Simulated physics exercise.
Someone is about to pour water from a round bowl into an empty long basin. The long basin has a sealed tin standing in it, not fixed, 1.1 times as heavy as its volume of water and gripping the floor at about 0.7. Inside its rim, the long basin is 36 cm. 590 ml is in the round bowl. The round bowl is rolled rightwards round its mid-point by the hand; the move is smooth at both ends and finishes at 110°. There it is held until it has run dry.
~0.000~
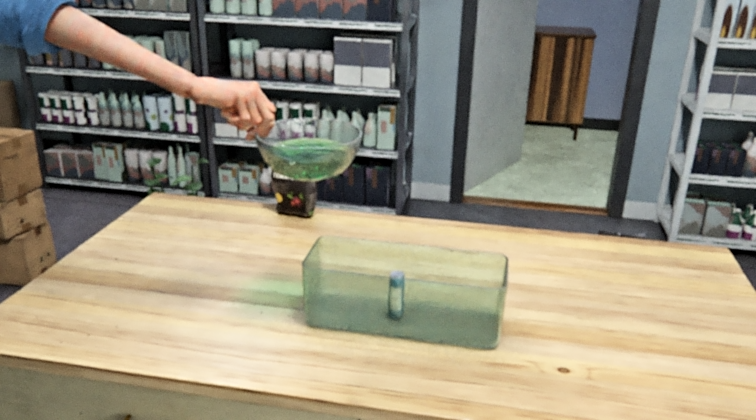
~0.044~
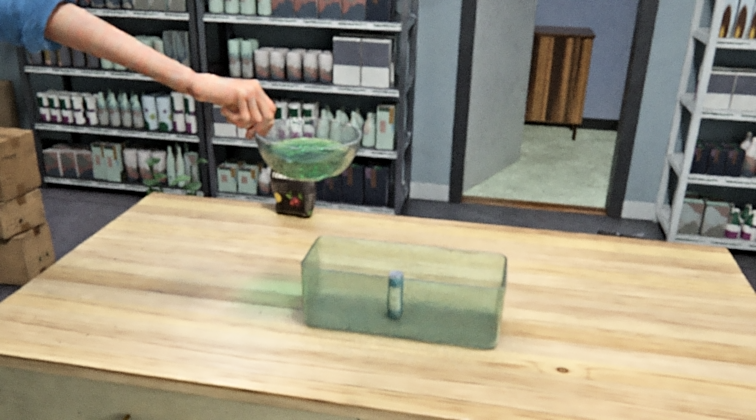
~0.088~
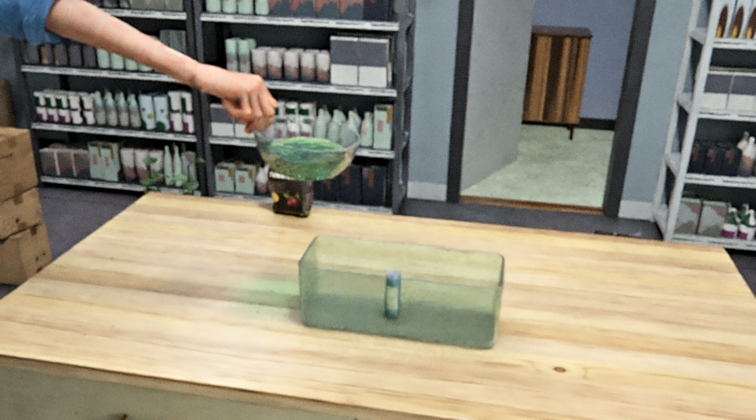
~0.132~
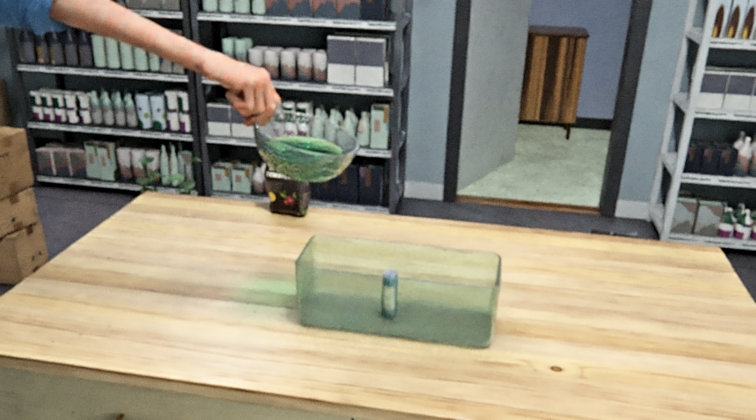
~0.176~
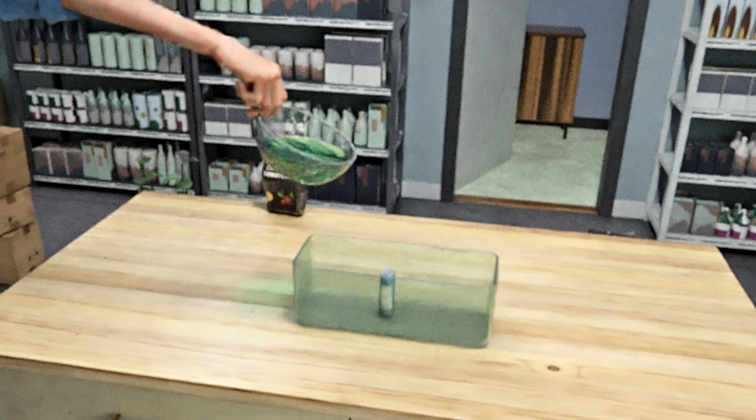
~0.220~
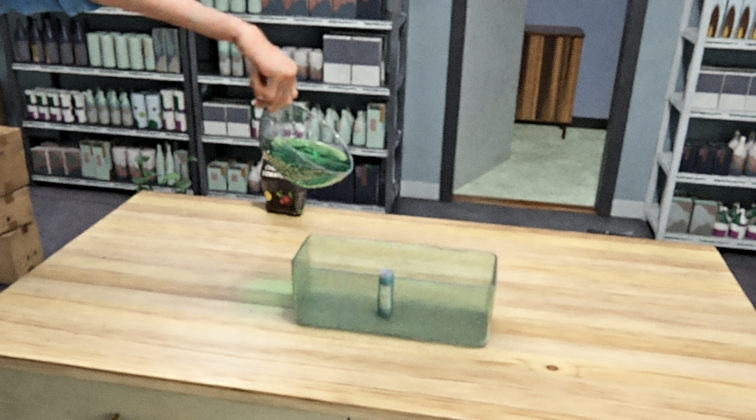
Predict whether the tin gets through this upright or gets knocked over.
It fails to stay erect.
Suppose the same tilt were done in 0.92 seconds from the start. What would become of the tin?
In that case the tin overturns.
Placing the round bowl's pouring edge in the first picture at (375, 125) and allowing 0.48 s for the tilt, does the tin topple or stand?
Then the tin comes down.
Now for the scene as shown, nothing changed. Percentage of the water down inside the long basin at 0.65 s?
Some 98 percent of the total.
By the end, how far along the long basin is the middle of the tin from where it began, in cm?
It finishes around 10.0 cm from where it began.
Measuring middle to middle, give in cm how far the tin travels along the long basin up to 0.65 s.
I'd put it at around 4 centimetres.
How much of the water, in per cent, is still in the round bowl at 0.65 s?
Close to 0 in a hundred.
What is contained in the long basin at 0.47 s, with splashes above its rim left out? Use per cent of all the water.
Roughly 38 percent of it.
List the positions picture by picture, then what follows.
Tilt 0°; pouring edge (360, 137); surface from (267, 147) to (354, 154); the long basin's rim runs from (311, 251) to (507, 272); the tin's top is at (397, 276), in the first picture.
Tilt 2°; pouring edge (360, 139); surface from (267, 146) to (354, 155), in the second picture.
Tilt 7°; pouring edge (358, 143); surface from (265, 144) to (351, 156), in the third picture.
Tilt 15°; pouring edge (357, 150); surface from (264, 142) to (350, 159), in the fourth picture.
Tilt 26°; pouring edge (354, 160); surface from (264, 140) to (349, 161), in the fifth picture.
Tilt 38°; pouring edge (350, 171); surface from (267, 141) to (349, 163), in the sixth picture.
By 0.47 s the tilt is 104° and 3 per cent is still to pour; the tin stands where it began.
By 0.65 s the tilt is 110° and 0 per cent is still to pour; the tin stands 4 cm from where it began.
By 0.84 s the tilt is 110° and 0 per cent is still to pour; the tin leans 55°.
By 1.05 s the tilt is 110° and 0 per cent is still to pour; the tin lies on its side.
At rest the tin lies on its side.
